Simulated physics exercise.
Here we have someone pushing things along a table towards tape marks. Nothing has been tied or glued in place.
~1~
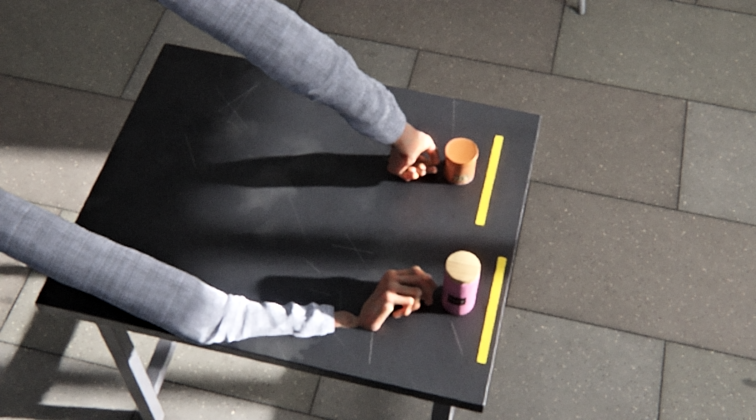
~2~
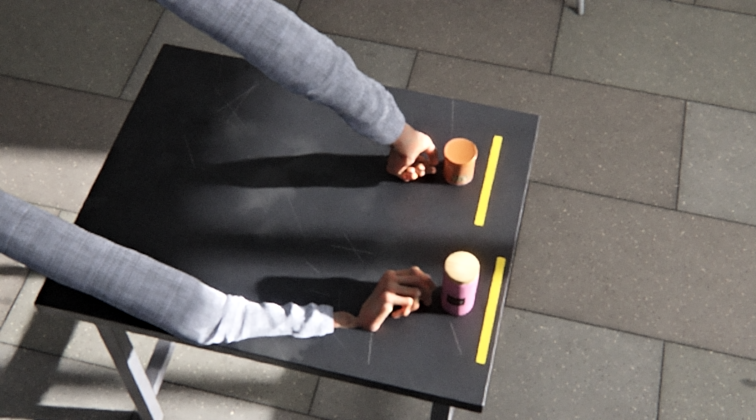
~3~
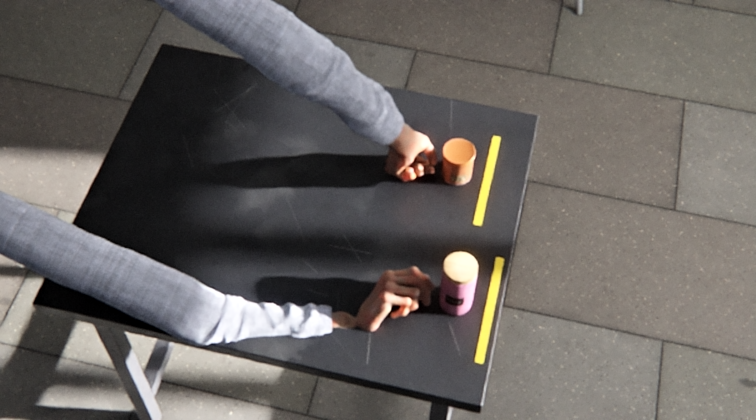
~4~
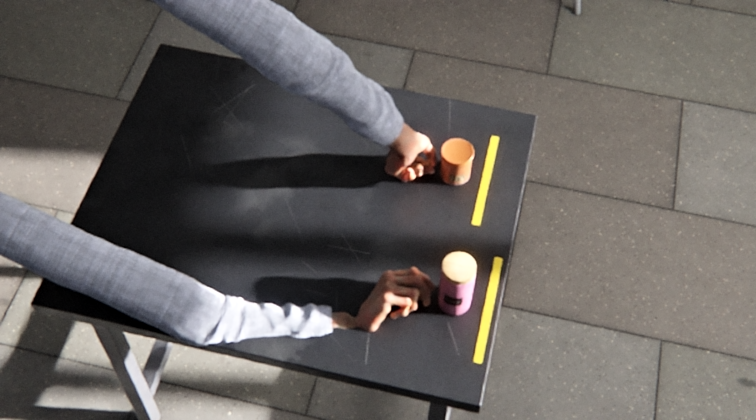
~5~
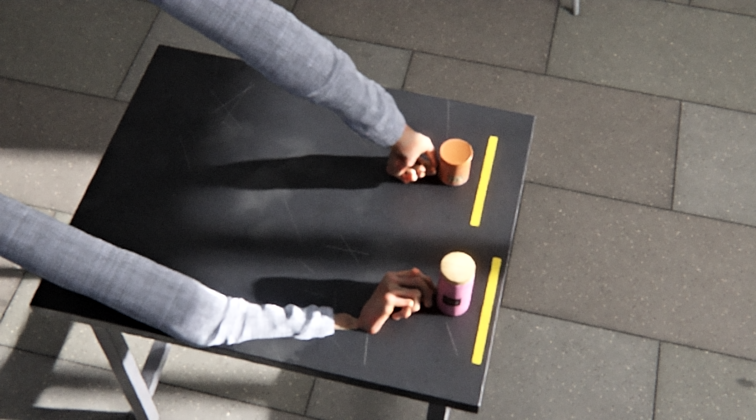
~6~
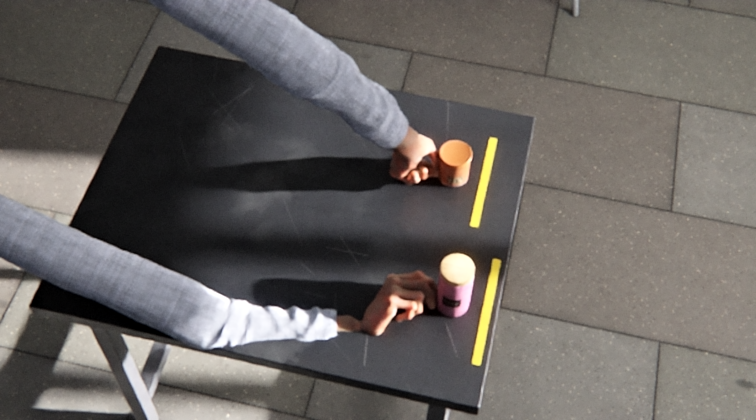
Nothing moves more than a trace as two grey-sleeved arms reach in from the left over a black table on grey paving, seen from above at an angle. One hand rests behind an orange pot on the far side, the other behind a pink jar with a pale lid nearer the viewer, each left of a yellow tape strip. Hands, pot and jar keep their places, while the whole view shifts very slightly.
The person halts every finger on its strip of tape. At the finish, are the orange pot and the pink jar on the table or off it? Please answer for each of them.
At the finish, the orange pot is on the table, the pink jar is off the table.
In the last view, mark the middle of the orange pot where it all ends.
The middle ends up near (506, 174).
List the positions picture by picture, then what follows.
The first frame shows orange pot (460, 162); pink jar (461, 284).
The second frame shows pink jar (460, 284).
The third frame shows orange pot (458, 163).
The fourth frame shows pink jar (457, 284).
The fifth frame shows orange pot (455, 163).
The sixth frame shows orange pot (454, 164); pink jar (455, 286).
Then, 1.00 s past the last view, orange pot travelled well along near (505, 174); pink jar leaning 10° off how it started near (516, 300).
Then, 1.28 s past the last view, orange pot travelled well along near (506, 174); pink jar in the air near (550, 364).
Finally, the orange pot remains on top, near (506, 174); the pink jar falls off the table.
